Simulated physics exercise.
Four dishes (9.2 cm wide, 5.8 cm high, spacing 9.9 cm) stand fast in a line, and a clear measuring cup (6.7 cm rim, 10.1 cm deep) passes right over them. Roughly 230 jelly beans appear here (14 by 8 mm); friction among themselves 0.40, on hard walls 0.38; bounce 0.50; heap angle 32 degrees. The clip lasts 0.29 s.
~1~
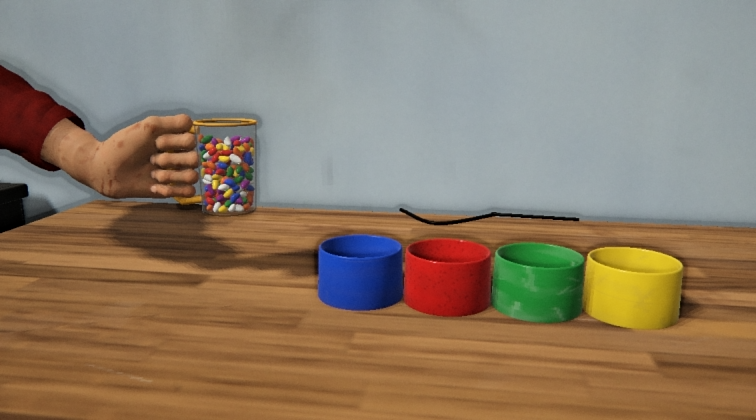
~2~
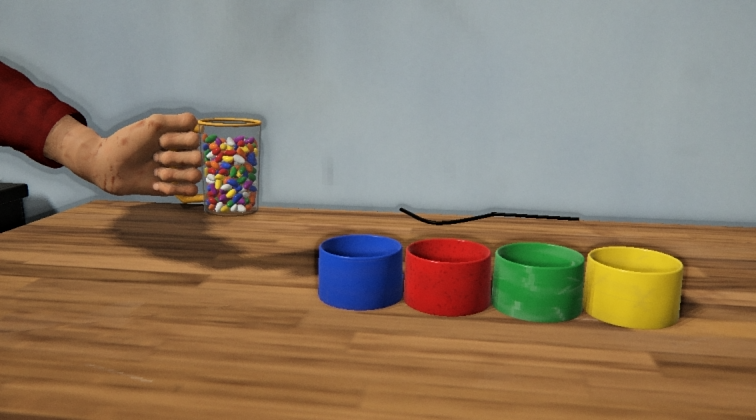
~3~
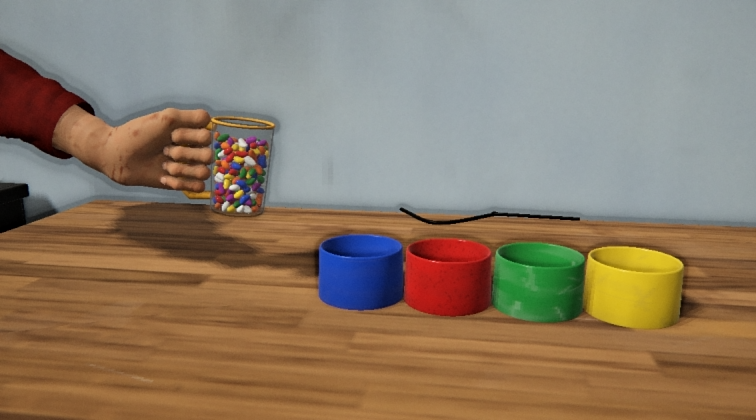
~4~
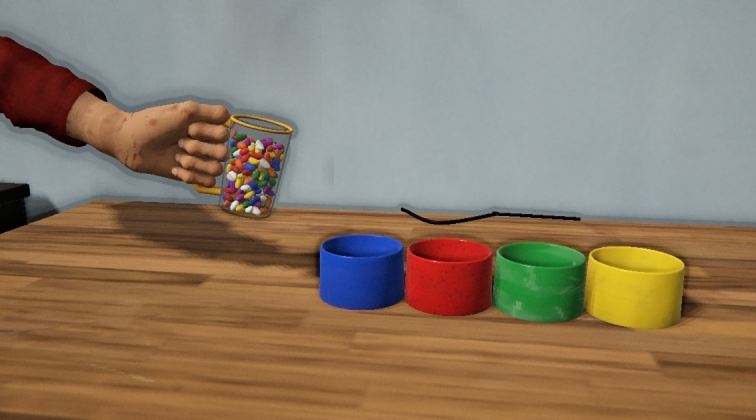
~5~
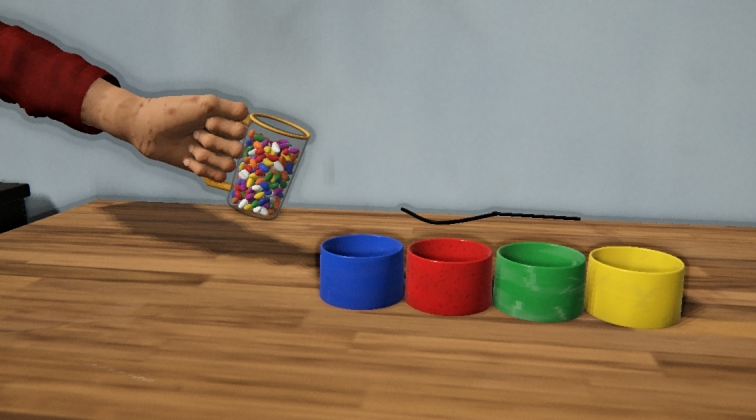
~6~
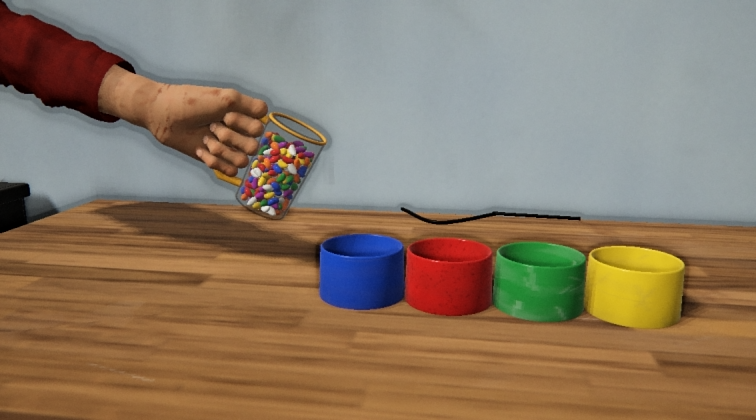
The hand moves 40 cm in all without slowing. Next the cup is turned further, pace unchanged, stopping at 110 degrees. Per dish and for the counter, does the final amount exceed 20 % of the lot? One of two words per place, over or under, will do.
Red - under, blue - under, green - over, yellow - over, counter - under.
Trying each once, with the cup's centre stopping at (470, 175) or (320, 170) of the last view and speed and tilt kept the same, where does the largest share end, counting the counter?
Top receivers, in order: Green and blue.
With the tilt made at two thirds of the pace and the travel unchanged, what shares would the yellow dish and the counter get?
Then yellow would get 90 and the counter 0.
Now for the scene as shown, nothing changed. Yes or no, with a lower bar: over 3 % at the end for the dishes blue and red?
For blue, it does not, for red, it does.
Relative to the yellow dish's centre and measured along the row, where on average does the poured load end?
Around 6 cm away, toward the left-hand end.
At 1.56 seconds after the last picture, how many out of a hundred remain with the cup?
Around 5 in a hundred.
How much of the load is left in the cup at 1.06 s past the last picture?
About 35 per cent.
Then, 0.64 s after the last picture, tilt 104 degrees; cup holds 95 %, red 5 %.
Then, 1.06 s after the last picture, tilt 110 degrees; cup holds 35 %, red 5 %, green 55 %.
Then, 1.56 s after the last picture, tilt 110 degrees; cup holds 5 %, red 5 %, green 50 %, yellow 35 %.
In the end, red 5 %, blue 0 %, green 50 %, yellow 35 %, counter 5 %.
